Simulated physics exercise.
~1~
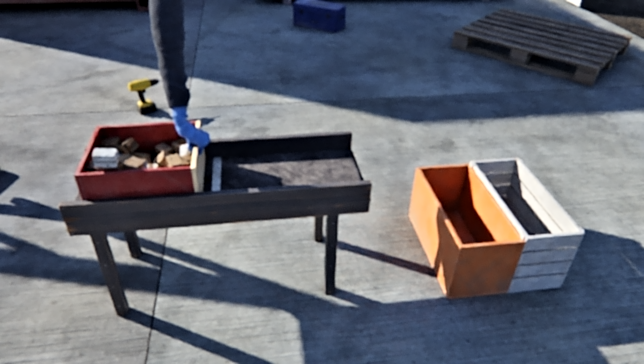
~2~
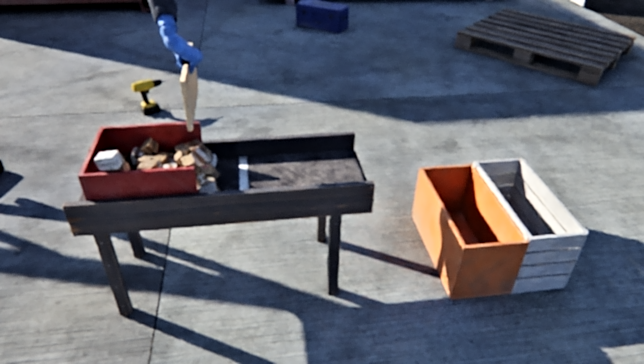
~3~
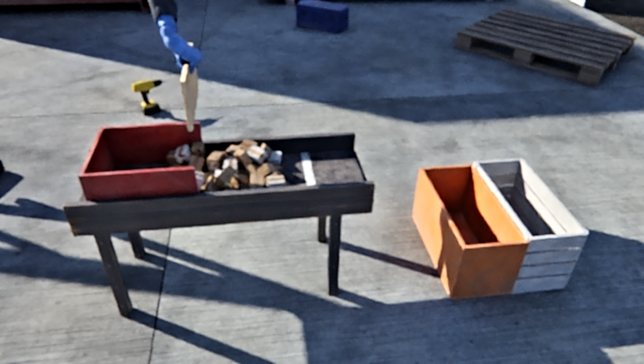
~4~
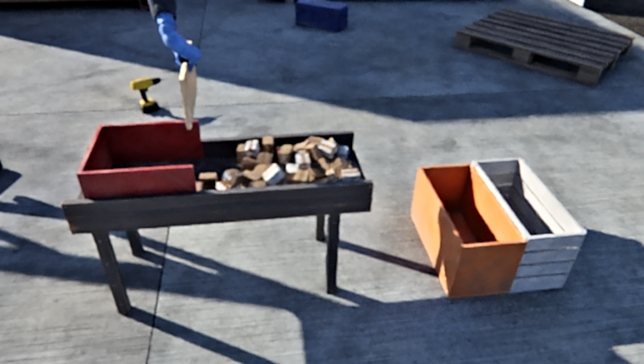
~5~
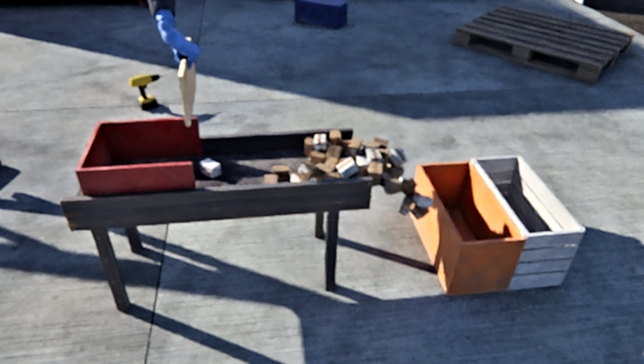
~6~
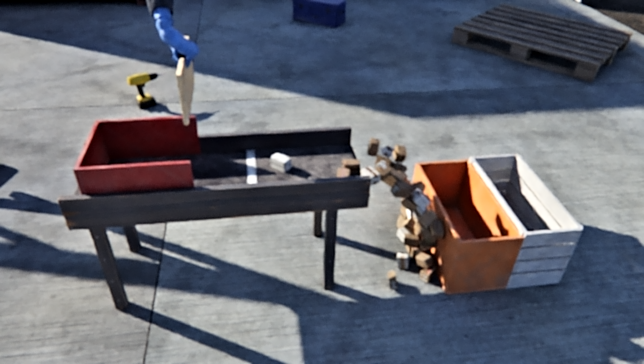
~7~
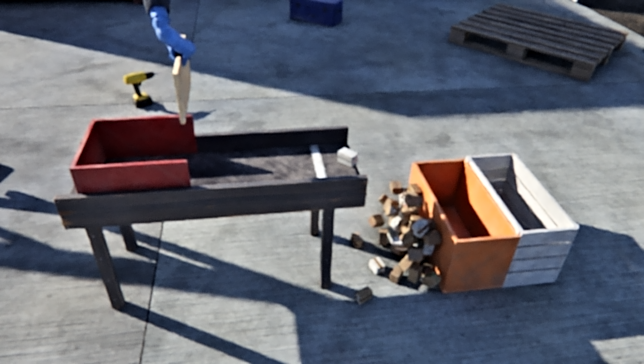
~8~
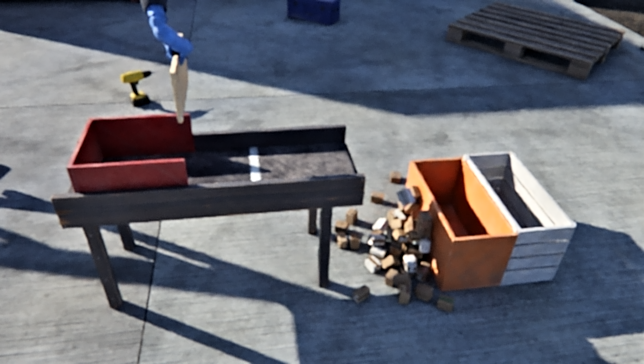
The video shows a blue-gloved hand lifting a gate from a red pen of small blocks, which ride right along a dark raised belt. They tumble off its end, some striking the orange box's side, and finish heaped on the ground short of it, leaving the orange and white boxes empty.
